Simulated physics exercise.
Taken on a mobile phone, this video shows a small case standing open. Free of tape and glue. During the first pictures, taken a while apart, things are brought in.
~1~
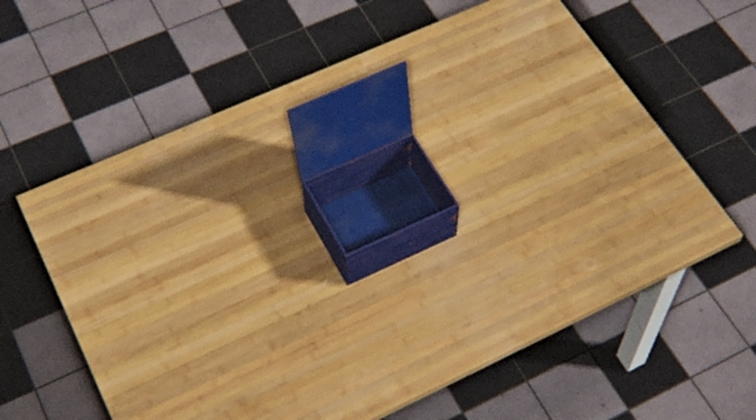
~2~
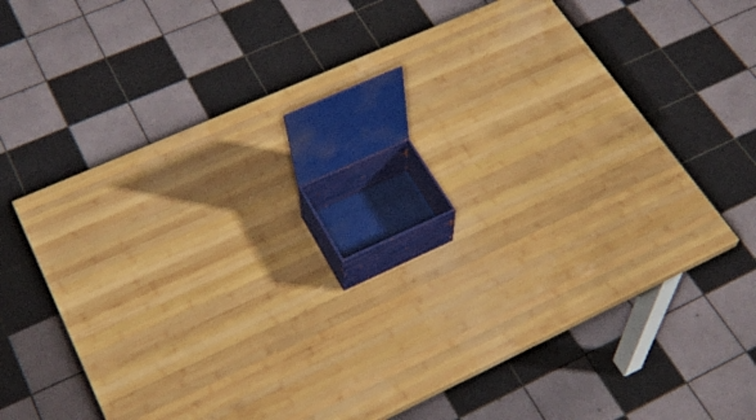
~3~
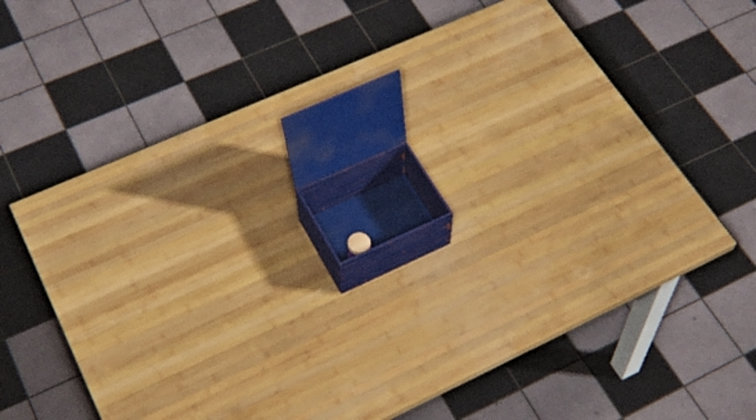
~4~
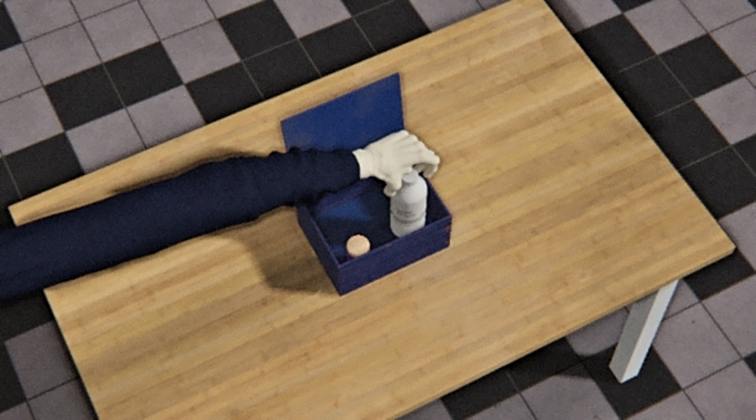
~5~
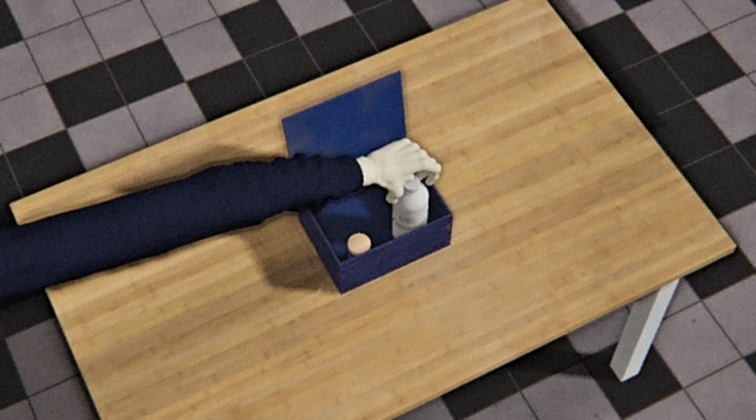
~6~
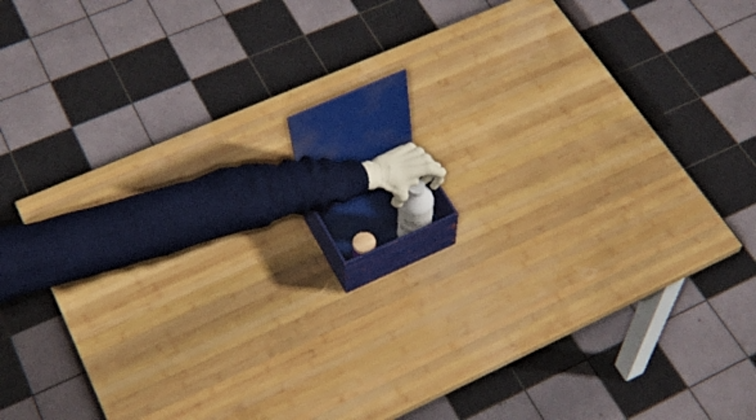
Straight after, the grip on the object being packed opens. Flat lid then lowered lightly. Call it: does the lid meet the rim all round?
No, the lid is held open.
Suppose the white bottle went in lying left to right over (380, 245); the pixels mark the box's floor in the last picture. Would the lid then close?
Once it's packed that way, the lid settles all the way.
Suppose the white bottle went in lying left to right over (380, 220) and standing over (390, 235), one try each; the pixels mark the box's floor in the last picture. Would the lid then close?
Try 1: Lid shut; try 2: Lid not shut.
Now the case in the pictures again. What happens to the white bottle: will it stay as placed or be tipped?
As it turns out, the white bottle keeps its original angle.
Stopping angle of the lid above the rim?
The answer is about 30 degrees.
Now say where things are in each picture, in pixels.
The last thing is not in view yet, in the first picture.
The last thing is not in view yet, in the second picture.
The last thing is not in view yet, in the third picture.
Coming down; white bottle (408, 201), in the fourth picture.
Coming down; white bottle (410, 208), in the fifth picture.
Put in, still held; white bottle (415, 211), in the sixth picture.
Then, 1.20 s past the last view, lid starting down.
Then, 1.70 s past the last view, lid 50° above the rim.
Then, 3.10 s past the last view, lid 30° above the rim.
Finally, lid 30° above the rim; both still in place. Final places as the last picture's camera would see them, white bottle near (415, 211).
